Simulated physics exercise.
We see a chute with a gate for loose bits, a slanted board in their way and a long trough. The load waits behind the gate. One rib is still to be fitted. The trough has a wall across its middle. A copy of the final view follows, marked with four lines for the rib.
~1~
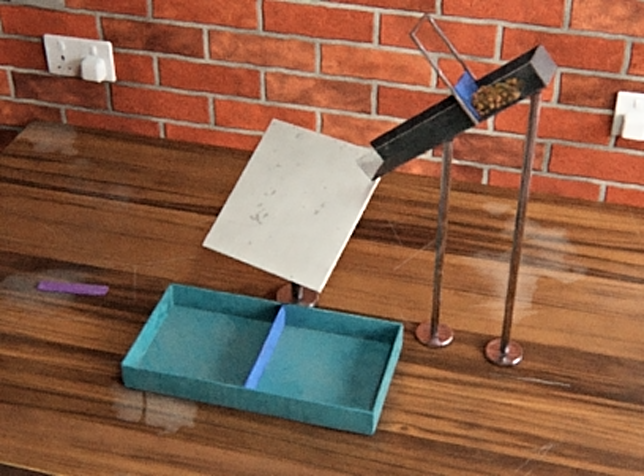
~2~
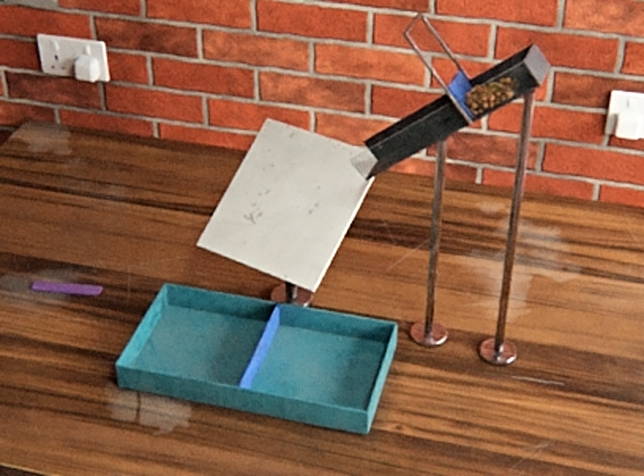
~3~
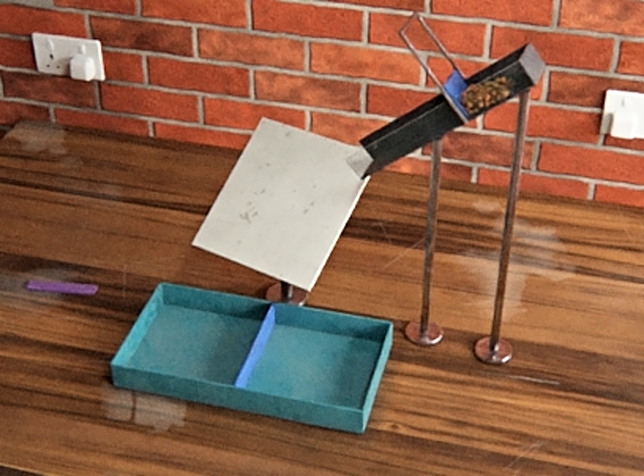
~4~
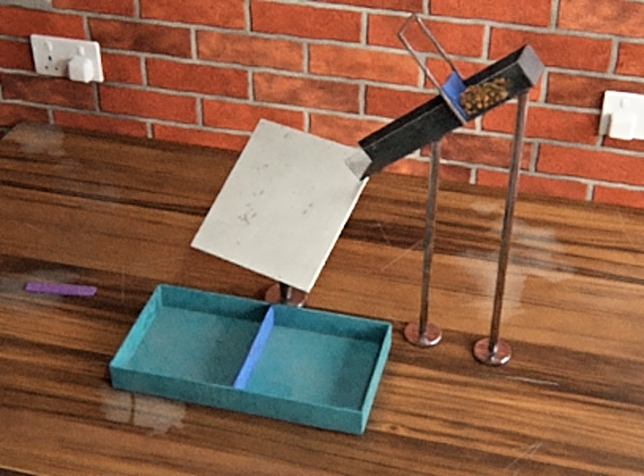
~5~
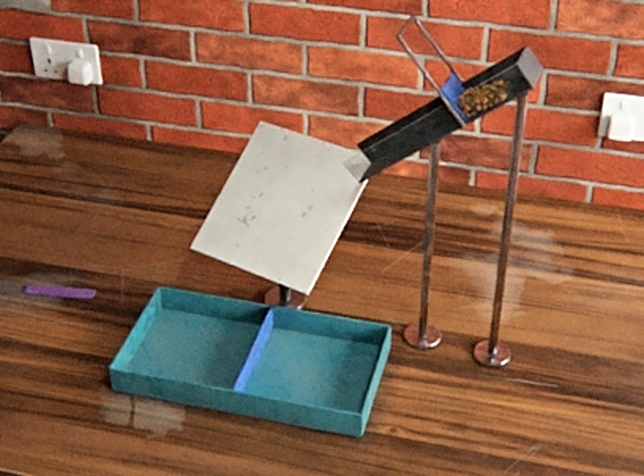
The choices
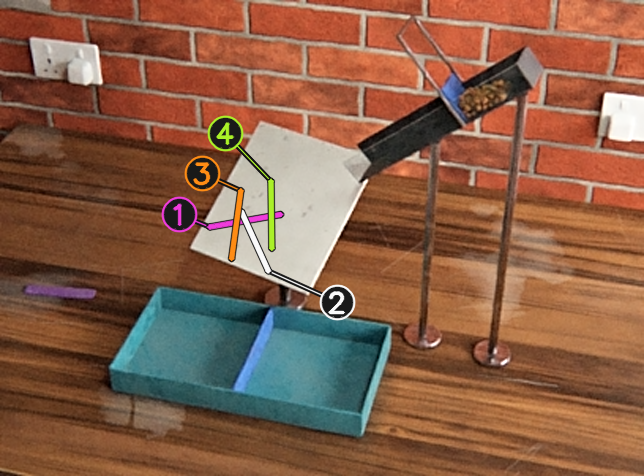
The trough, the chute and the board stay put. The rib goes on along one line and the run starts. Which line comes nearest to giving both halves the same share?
I would pick line 4.
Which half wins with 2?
More lands on the right.
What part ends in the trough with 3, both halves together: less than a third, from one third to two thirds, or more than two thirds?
It is more than two thirds.
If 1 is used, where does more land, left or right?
More lands on the left.
On the marked copy, line 1 from (280, 214) to (209, 226); line 2 from (241, 211) to (268, 271); line 3 from (240, 190) to (231, 258); line 4 from (270, 181) to (271, 248).
With 1, of what is caught, all but a few in the left half, a small share in the right.
With 2, of what is caught, a small share in the left half, the bulk in the right.
With 3, of what is caught, all but a few in the left half, a small share in the right.
With 4, of what is caught, close to a third in the left half, close to two thirds in the right.
